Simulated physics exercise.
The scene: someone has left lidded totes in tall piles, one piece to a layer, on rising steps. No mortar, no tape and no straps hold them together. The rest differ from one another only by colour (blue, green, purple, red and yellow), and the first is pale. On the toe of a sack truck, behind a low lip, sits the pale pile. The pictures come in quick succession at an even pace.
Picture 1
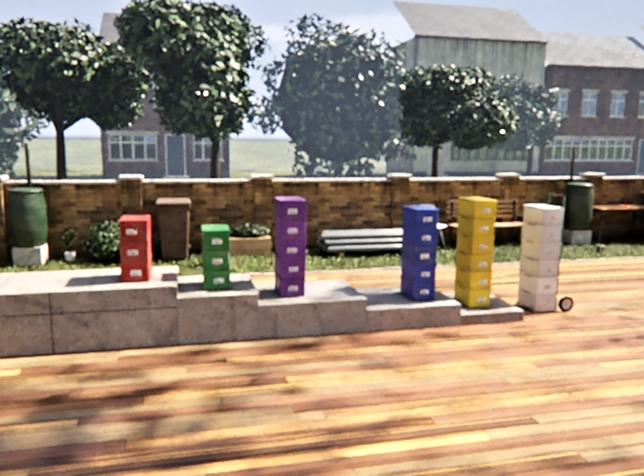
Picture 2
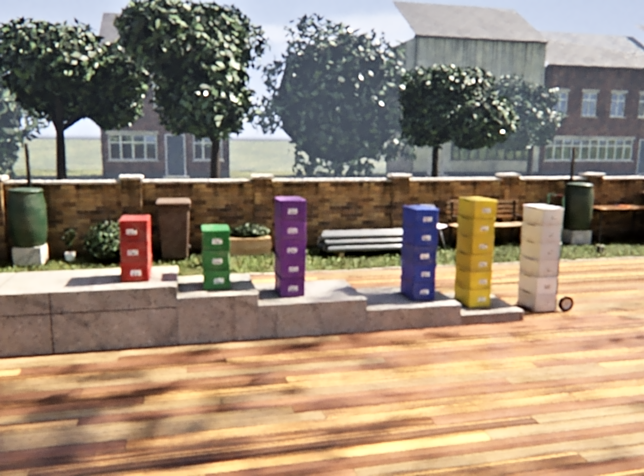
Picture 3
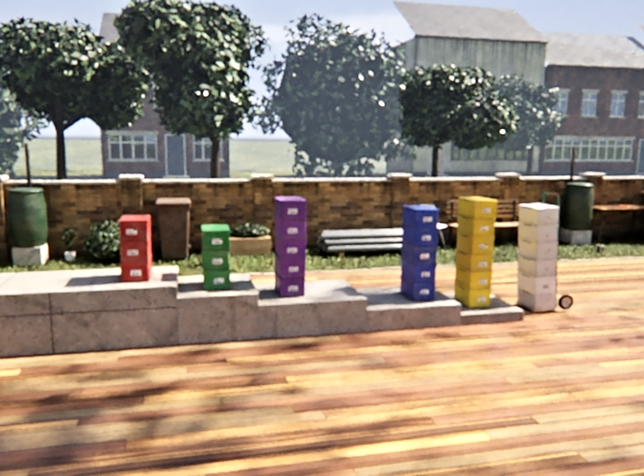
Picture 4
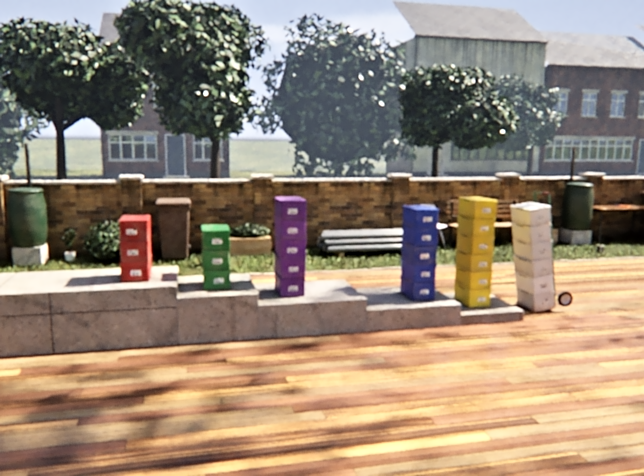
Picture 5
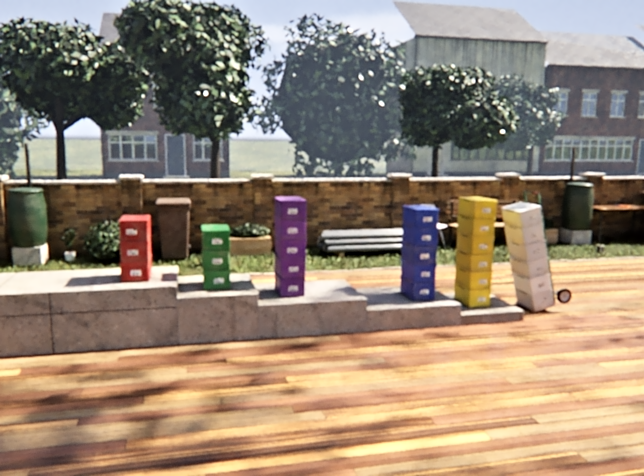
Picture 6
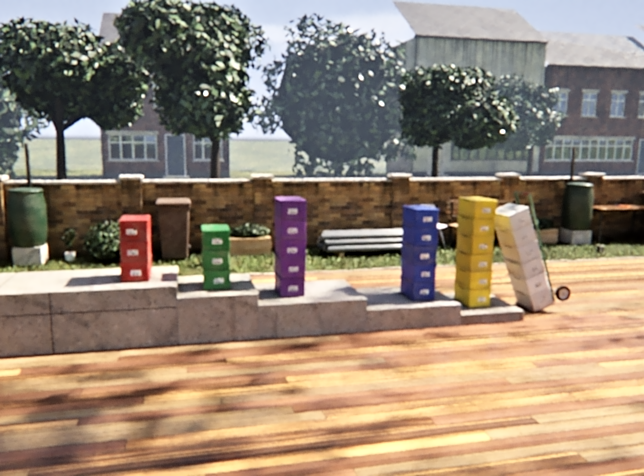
On a sunny paved terrace, a pale stack on a small wheeled truck leaning gradually left toward still yellow, blue, purple, green and red stacks.
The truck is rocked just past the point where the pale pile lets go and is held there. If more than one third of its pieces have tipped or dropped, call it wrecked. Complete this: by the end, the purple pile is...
By the end the purple pile is still up.
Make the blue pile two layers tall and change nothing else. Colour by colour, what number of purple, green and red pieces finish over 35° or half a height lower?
I'd count purple 0, green 0 and red 0.
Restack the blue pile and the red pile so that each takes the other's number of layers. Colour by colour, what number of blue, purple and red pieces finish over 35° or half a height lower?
Colour by colour: Blue 2; purple 0; red 0.
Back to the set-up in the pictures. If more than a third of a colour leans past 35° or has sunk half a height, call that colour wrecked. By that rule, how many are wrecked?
The total is 2.
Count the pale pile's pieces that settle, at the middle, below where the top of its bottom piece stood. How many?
The number is 1.
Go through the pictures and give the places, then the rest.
In the first picture (each place is the centre of the face we see best), truck frame level; top purple tote (294, 211); top yellow tote (486, 210); the others all in place.
Truck frame level; top purple tote (294, 211), in the second picture.
Truck frame rocked barely, top of the pale pile leaning barely; top purple tote (294, 211); the others all in place, in the third picture.
Truck frame rocked a little, top of the pale pile leaning a little; top purple tote (294, 211); the others all in place, in the fourth picture.
Truck frame rocked a little, top of the pale pile leaning a little; top purple tote (294, 211); the others all in place, in the fifth picture.
Truck frame (534, 216) rocked clearly, top of the pale pile leaning clearly; top purple tote (294, 211); top blue tote (427, 219); the others all in place, in the sixth picture.
Just after the last frame, 6 of the pale pile down; none of the 5 purple totes down (0 of 22 in all colours); top purple tote unmoved; top yellow tote tilted barely.
A moment on, 6 of the pale pile down; none of the 5 purple totes down (0 of 22 in all colours); top purple tote unmoved; top yellow tote tilted a little.
Further on, 6 of the pale pile down; none of the 5 purple totes down (10 of 22 in all colours); top purple tote unmoved; top yellow tote tilted steeply, some two heights lower.
When it is over, 6 of the pale pile down; none of the 5 purple totes down (10 of 22 in all colours); top purple tote unmoved; top blue tote on its side. In pixels of the last frame, middles, top purple tote near (290, 208), top blue tote near (312, 279).
